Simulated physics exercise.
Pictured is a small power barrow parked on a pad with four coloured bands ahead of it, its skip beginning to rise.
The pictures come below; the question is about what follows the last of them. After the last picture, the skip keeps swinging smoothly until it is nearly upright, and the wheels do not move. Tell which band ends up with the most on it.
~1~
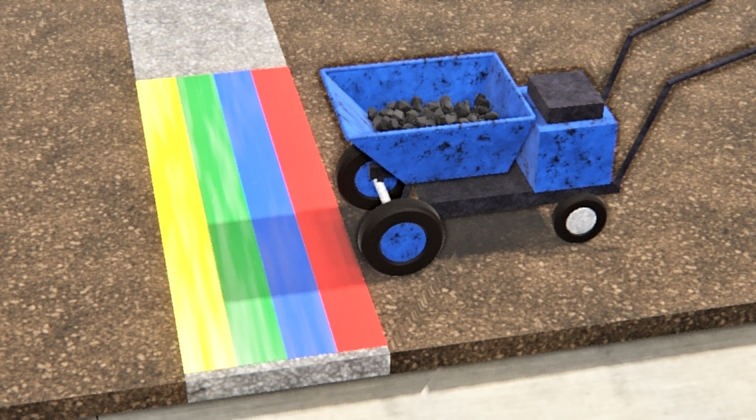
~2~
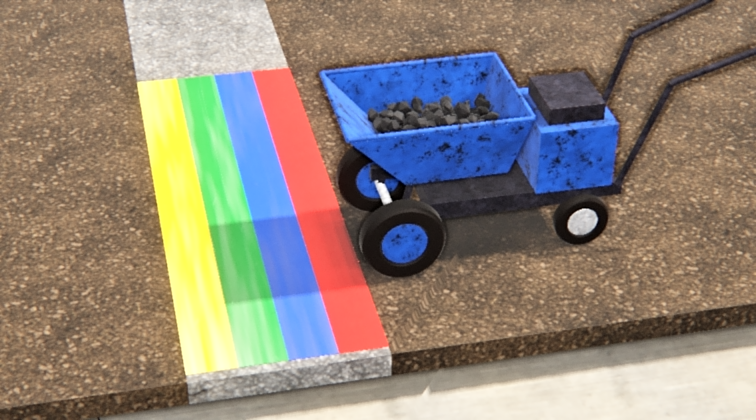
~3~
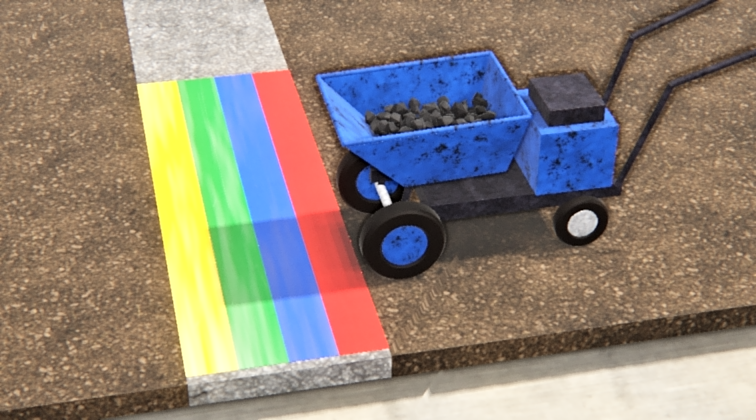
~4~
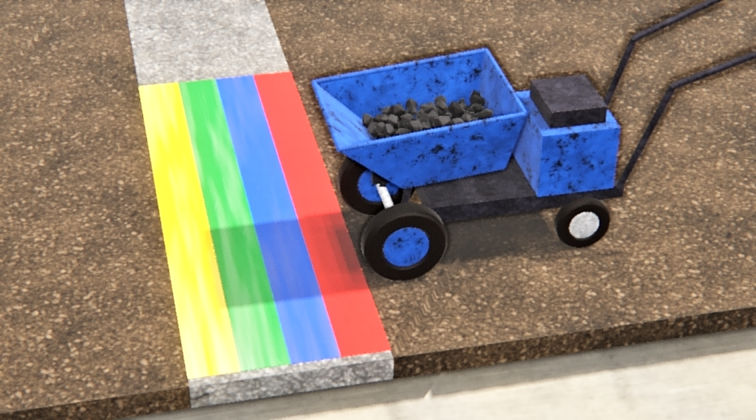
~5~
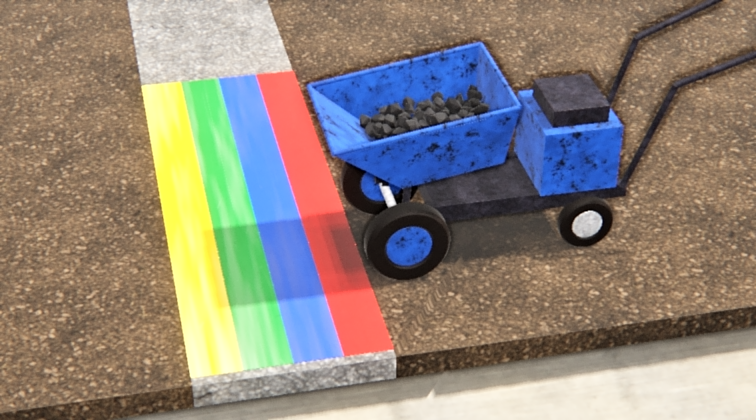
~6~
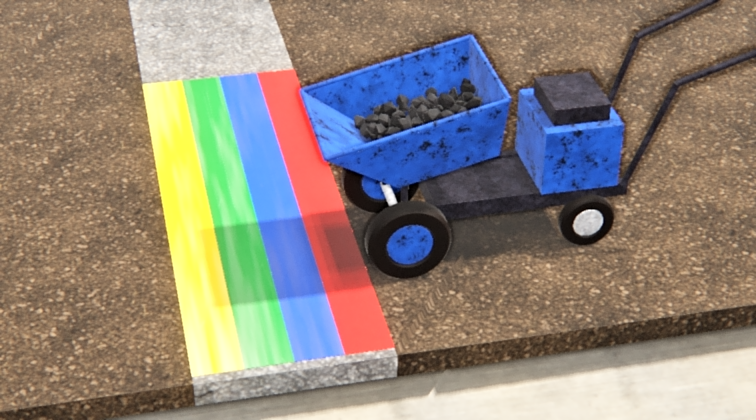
The most ends up on green.
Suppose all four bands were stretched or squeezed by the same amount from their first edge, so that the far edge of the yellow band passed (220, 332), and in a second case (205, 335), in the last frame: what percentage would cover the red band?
First 0 in a hundred, then 0 in a hundred.
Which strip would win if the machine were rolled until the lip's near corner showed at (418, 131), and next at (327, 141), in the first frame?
At the first place the blue strip, at the second that yellow strip.
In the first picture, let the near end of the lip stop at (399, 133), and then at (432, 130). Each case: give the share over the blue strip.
Roughly 40 and 40 %.
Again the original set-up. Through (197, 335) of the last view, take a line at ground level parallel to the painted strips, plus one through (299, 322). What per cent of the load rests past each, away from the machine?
About 10 percent, then about 70 percent.
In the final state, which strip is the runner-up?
Rank 2: That yellow strip.
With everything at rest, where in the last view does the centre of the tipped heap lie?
Last view, centre at rest - approx. (224, 253).
Just after the last frame, skip tipped steeply; every one in the skip.
A moment on, skip tipped steeply; almost all in the skip; about a tenth over the green strip.
Further on, skip tipped right over; roughly a quarter in the skip; roughly a third over the green strip; roughly a quarter over the yellow strip; about a tenth off the paint.
When it is over, skip tipped right over; roughly a quarter in the skip; not one over the red strip; just a few over the blue strip; roughly a third over the green strip; roughly a quarter over the yellow strip; about a tenth off the paint.
